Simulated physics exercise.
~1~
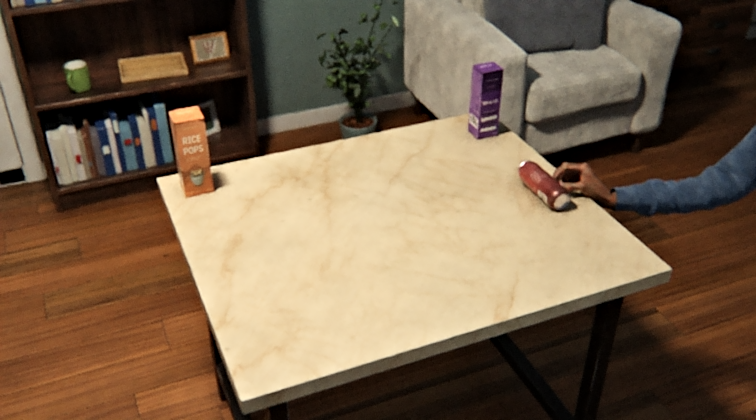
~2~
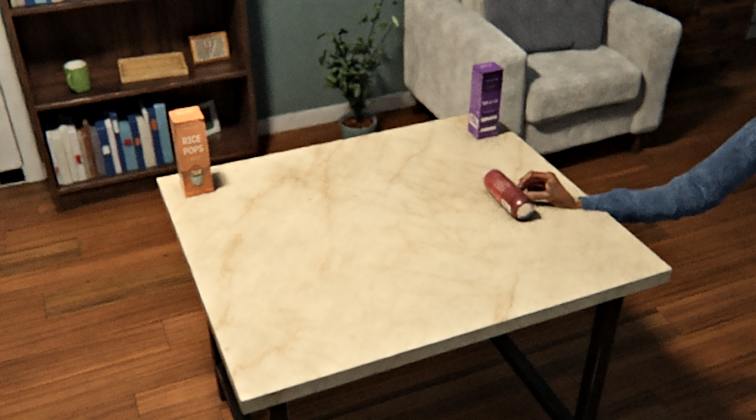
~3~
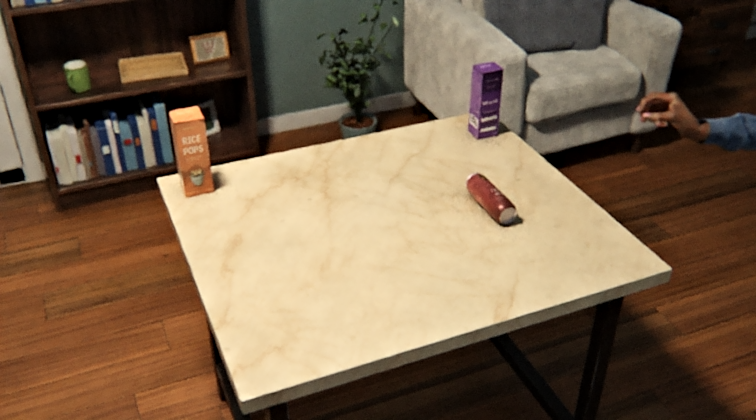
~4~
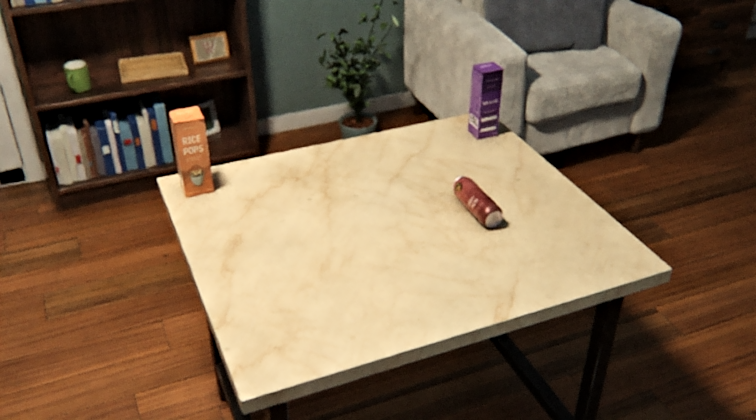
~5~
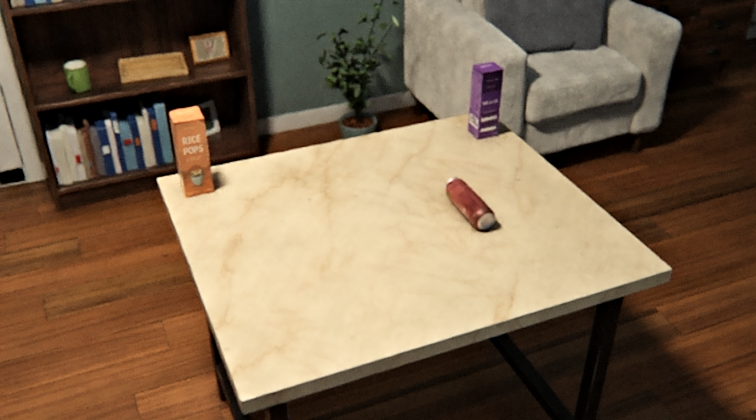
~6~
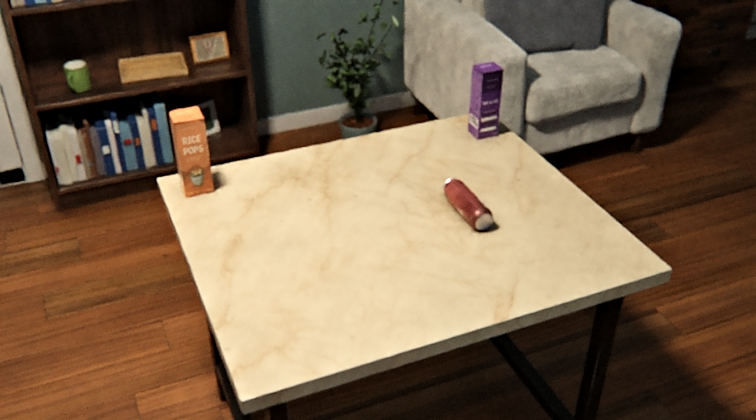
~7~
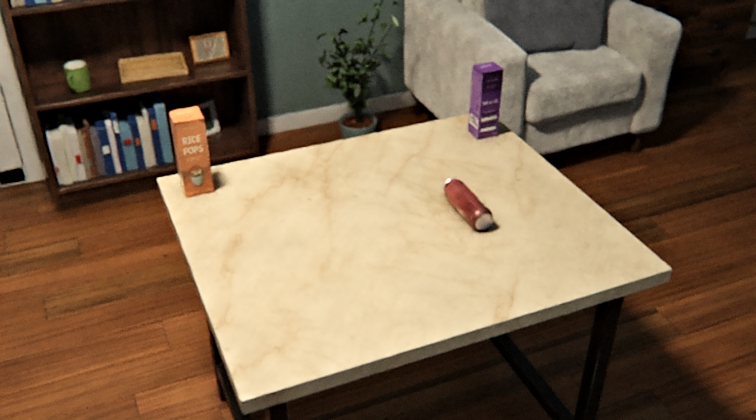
A red can on its side, pushed left by a hand, rolls on briefly and stops.
